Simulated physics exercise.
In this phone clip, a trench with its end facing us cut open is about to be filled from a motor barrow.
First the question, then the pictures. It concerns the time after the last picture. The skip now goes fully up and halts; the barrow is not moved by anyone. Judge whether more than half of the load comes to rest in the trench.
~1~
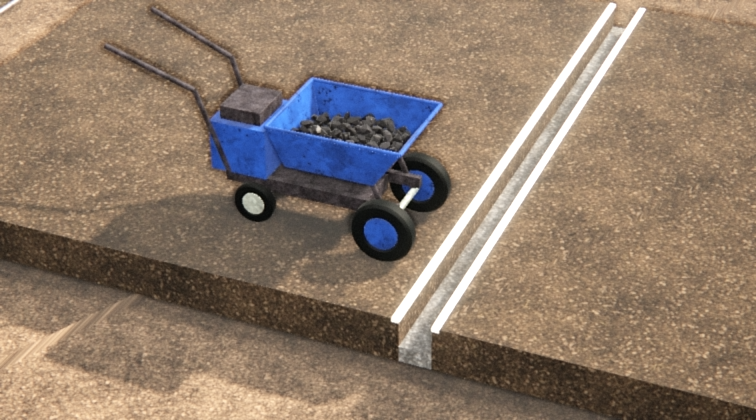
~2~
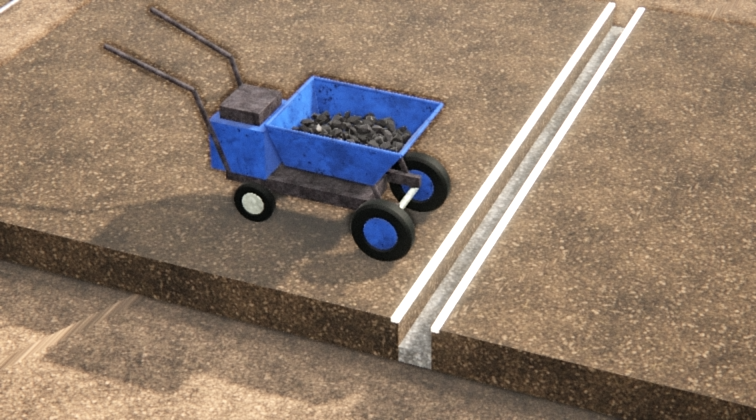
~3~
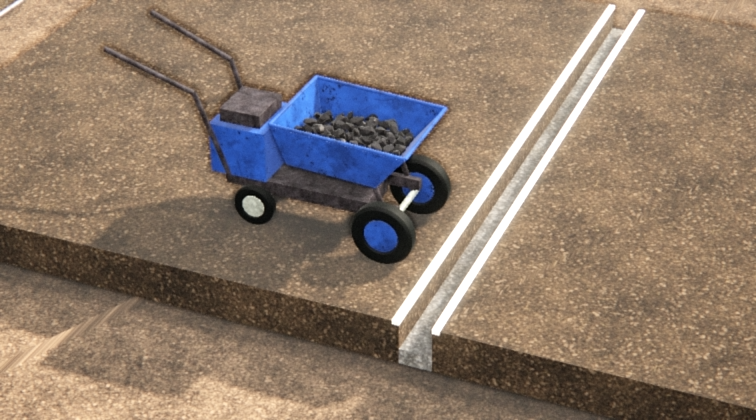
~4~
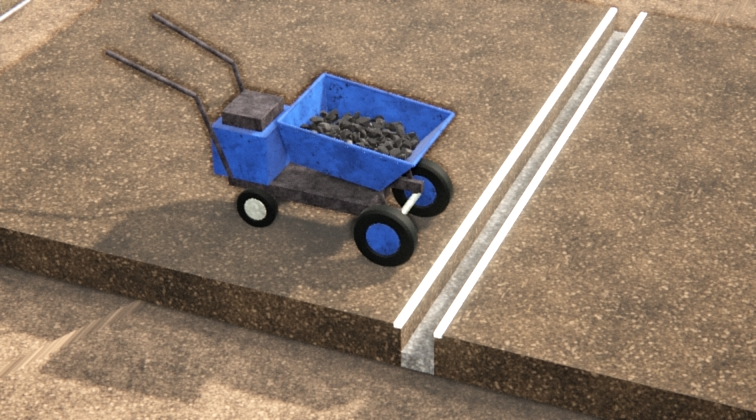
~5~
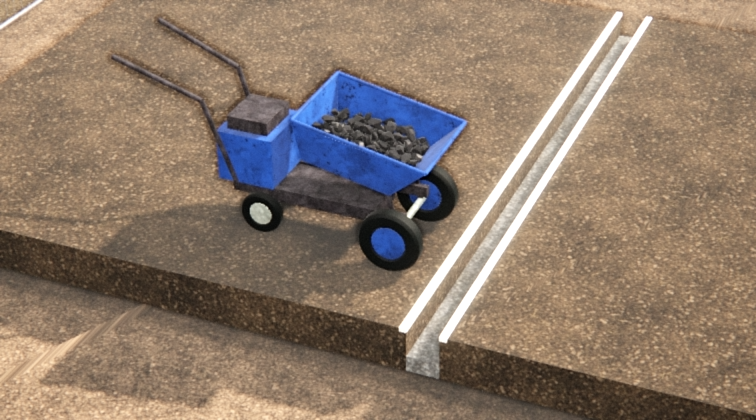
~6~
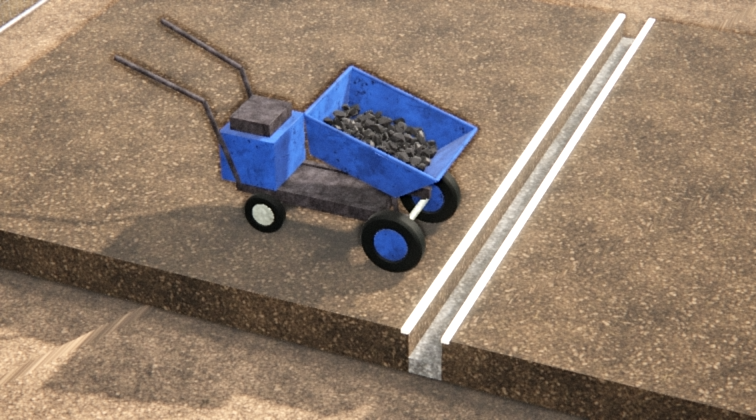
Most of the load does not find the trench.
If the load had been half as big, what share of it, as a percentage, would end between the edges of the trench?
It comes to some 0 per cent.
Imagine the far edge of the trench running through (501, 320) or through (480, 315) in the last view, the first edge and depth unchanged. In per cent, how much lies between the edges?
In order: 60 per cent, then 20 per cent.
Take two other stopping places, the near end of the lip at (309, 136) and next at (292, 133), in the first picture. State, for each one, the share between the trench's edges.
Roughly 40 percent the first time, roughly 20 percent the second.
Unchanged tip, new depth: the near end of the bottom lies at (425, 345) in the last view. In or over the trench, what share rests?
I'd put it at some 10 in a hundred.
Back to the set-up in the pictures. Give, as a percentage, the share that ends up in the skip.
About 0 per cent.
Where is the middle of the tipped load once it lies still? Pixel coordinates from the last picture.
Last view, centre at rest - approx. (534, 269).
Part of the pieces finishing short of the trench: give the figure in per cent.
I'd estimate about 0 per cent of the load.
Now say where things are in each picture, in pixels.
In the first picture, lip of the skip (400, 155), level; top of the load (352, 133), lumps of coal; first edge of the trench (415, 290); far edge (454, 300), the trench under half as wide as the skip, and about as deep as wide.
In the second picture, lip of the skip (401, 156), level; top of the load (352, 133).
In the third picture, lip of the skip (405, 160), tipped barely; top of the load (339, 133).
In the fourth picture, lip of the skip (412, 166), tipped a little; top of the load (346, 134).
In the fifth picture, lip of the skip (425, 174), tipped a little; top of the load (345, 134).
In the sixth picture, lip of the skip (436, 181), tipped clearly; top of the load (348, 133); first edge of the trench (425, 301); far edge (464, 311).
Just after the last frame, skip tipped steeply; every one in the skip.
A moment on, skip tipped right over; the larger part in the skip; roughly a quarter beyond it; just a few falling.
Further on, skip tipped right over; just a few in the skip; just a few in or heaped over the trench; almost all beyond it.
When it is over, skip tipped right over; about a tenth in or heaped over the trench; almost all beyond it.
